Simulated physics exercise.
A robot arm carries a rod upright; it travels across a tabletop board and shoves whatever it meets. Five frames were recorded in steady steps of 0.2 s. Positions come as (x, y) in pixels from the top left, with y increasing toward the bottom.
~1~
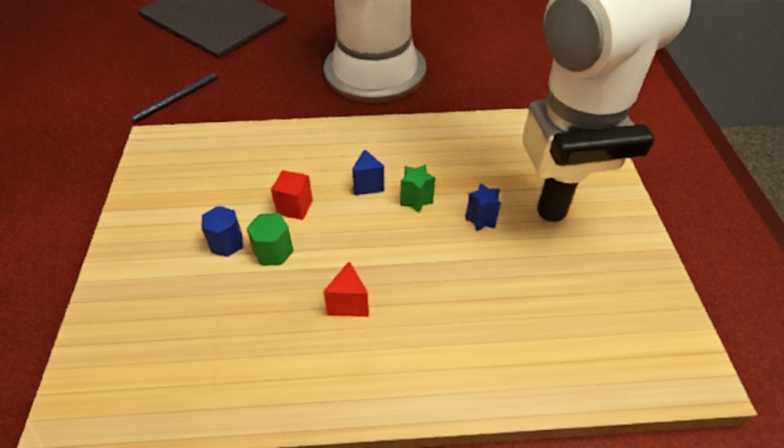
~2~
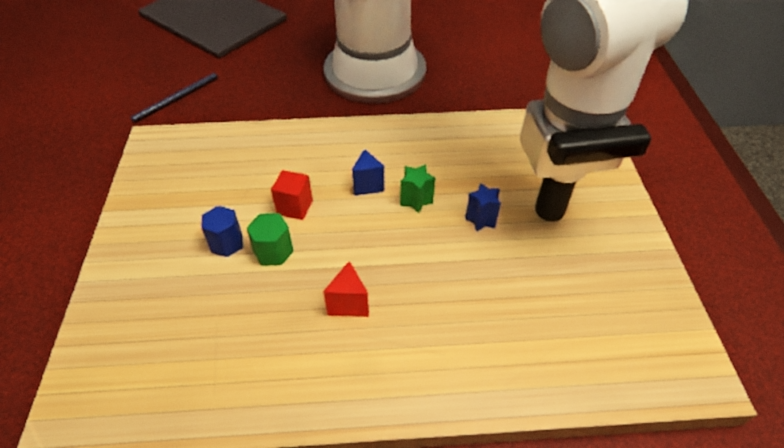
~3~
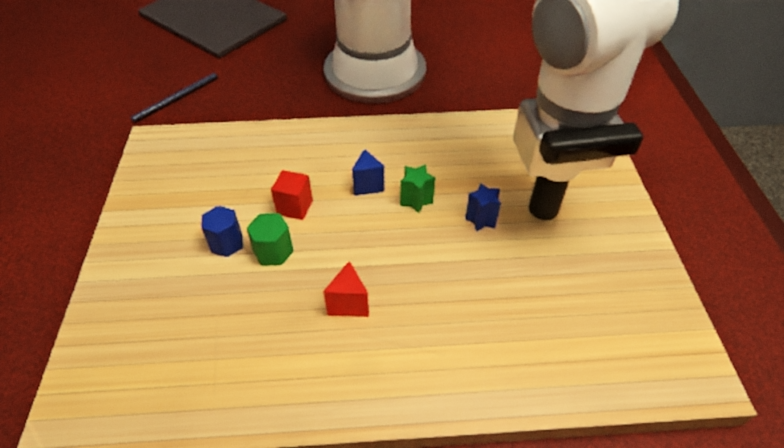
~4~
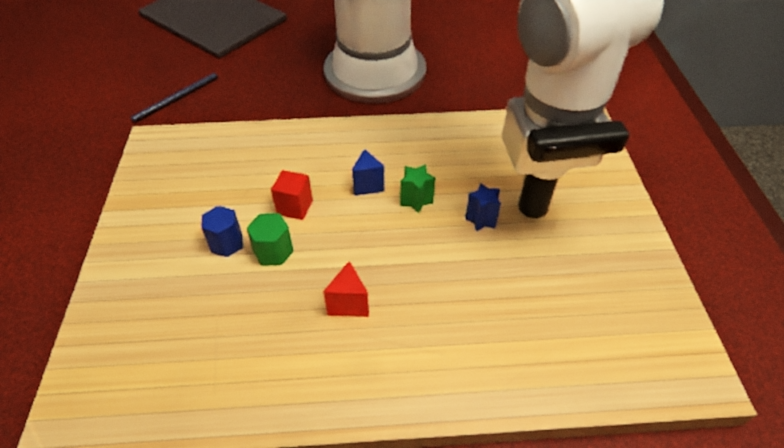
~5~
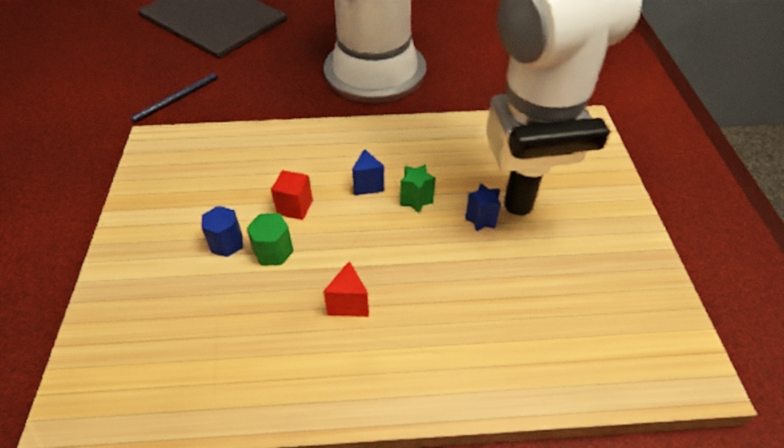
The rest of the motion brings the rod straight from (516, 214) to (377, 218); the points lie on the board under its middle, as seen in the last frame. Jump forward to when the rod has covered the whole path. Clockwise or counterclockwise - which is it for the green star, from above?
Clockwise, looking down.
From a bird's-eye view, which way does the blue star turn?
It twists against the clock when seen from above.
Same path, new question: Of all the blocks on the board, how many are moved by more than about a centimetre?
There will be two blocks displaced.
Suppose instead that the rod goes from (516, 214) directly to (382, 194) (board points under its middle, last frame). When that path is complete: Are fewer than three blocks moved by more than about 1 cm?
I believe not.
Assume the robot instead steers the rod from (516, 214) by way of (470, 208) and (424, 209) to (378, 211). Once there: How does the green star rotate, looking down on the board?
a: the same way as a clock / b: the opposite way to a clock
It's a.
The first path, step by step. One third of the way, rod (469, 207); blue star (447, 196), turned 25° anticlockwise.
Two thirds of the way, rod (423, 208); green star (412, 173), turned 20° clockwise; blue star (401, 201), turned 35° anticlockwise.
At the end, rod (377, 210); blue triangle still; green star (405, 172), turned 50° clockwise; blue star (364, 212), turned 70° anticlockwise.
